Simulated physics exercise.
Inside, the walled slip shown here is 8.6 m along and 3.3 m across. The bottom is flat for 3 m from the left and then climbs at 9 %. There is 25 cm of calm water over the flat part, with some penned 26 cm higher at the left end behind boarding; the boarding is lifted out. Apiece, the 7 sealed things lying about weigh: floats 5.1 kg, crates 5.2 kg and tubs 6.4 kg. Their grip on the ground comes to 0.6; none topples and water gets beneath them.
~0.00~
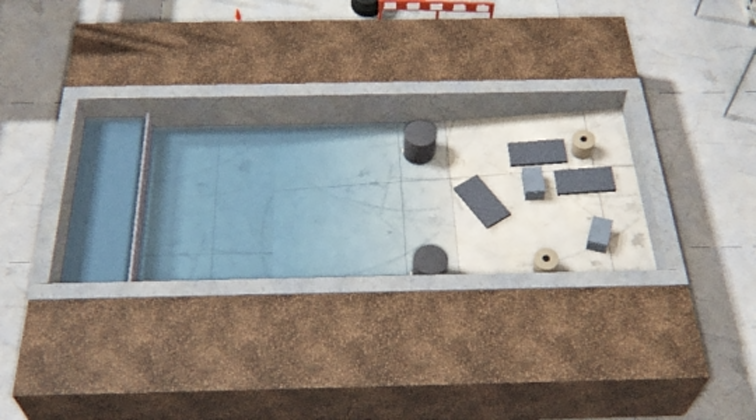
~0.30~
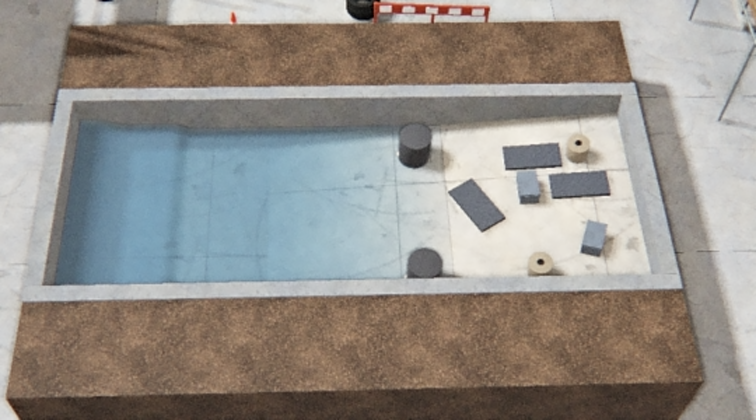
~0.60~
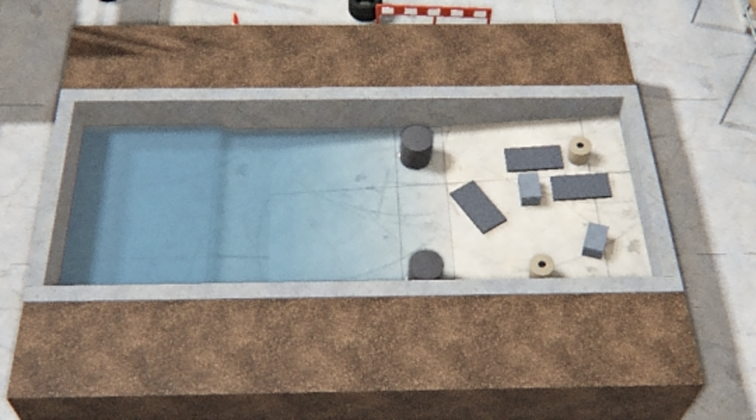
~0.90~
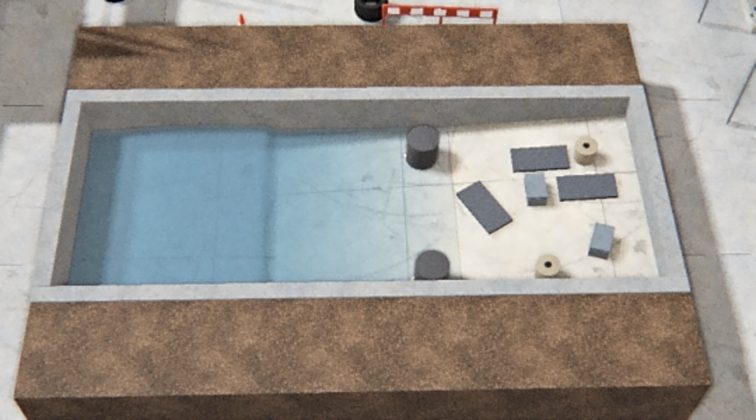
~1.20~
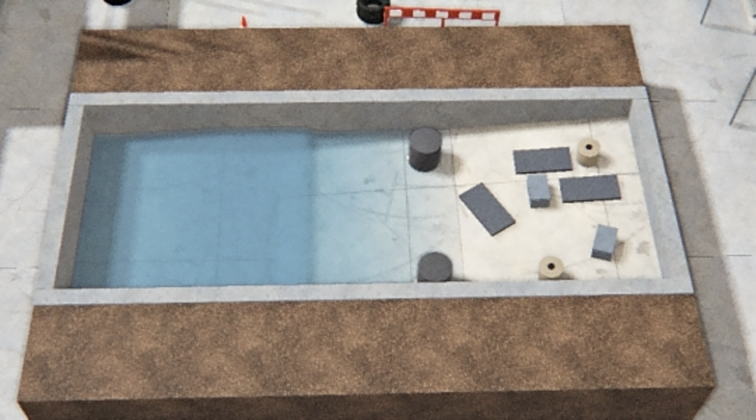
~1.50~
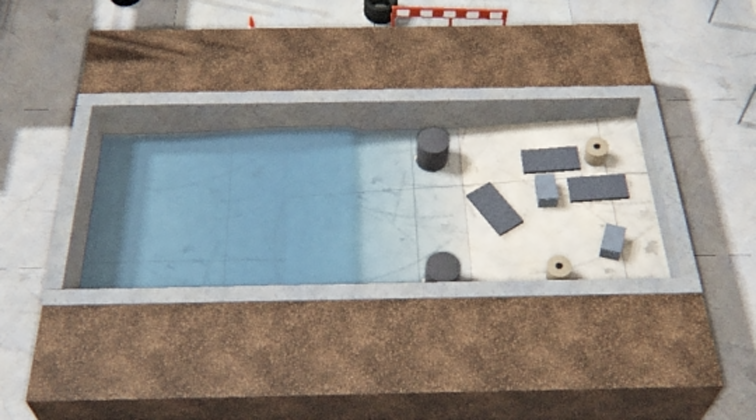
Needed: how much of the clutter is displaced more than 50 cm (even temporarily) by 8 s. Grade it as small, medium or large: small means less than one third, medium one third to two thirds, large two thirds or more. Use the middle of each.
I would call it medium.
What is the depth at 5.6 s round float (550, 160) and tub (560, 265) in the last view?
About 5 and 4 cm.
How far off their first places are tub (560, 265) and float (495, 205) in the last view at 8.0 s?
In that order: 5 cm, 200 cm.
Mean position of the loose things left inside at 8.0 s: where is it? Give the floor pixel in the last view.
It sits at about (515, 215).
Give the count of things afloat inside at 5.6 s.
The count is 3.
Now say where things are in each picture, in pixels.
A float at (538, 152) rests on the ground; a crate at (535, 179), on the bottom; 18.6 m2 under water; 0 of 7 have shifted, in the first picture.
A float at (533, 155) rests on the ground; a crate at (530, 183), on the bottom; water covers 18.6 m2; 0 of 7 have shifted, in the second picture.
A float at (534, 157) rests on the ground; a crate at (531, 185), on the bottom; 18.6 m2 under water; 0 of 7 have shifted, in the third picture.
A float at (541, 158) rests on the ground; a crate at (538, 185) rests on the ground; water covers 18.6 m2; 0 of 7 have shifted, in the fourth picture.
A float at (543, 159), on the bottom; a crate at (540, 187), on the bottom; 18.6 m2 under water; 0 of 7 have shifted, in the fifth picture.
A float at (551, 159) rests on the ground; a crate at (548, 186) rests on the ground; water covers 18.6 m2; 0 of 7 have shifted, in the sixth picture.
After 2.1 s 0 of 7 are over 50 cm from their spots; 0 afloat.
After 3.6 s 1 of 7 are over 50 cm from their spots; 1 afloat.
After 5.6 s 1 of 7 are over 50 cm from their spots; 3 afloat.
After 8.0 s 3 of 7 are over 50 cm from their spots, and 3 have been at some point; 2 afloat.
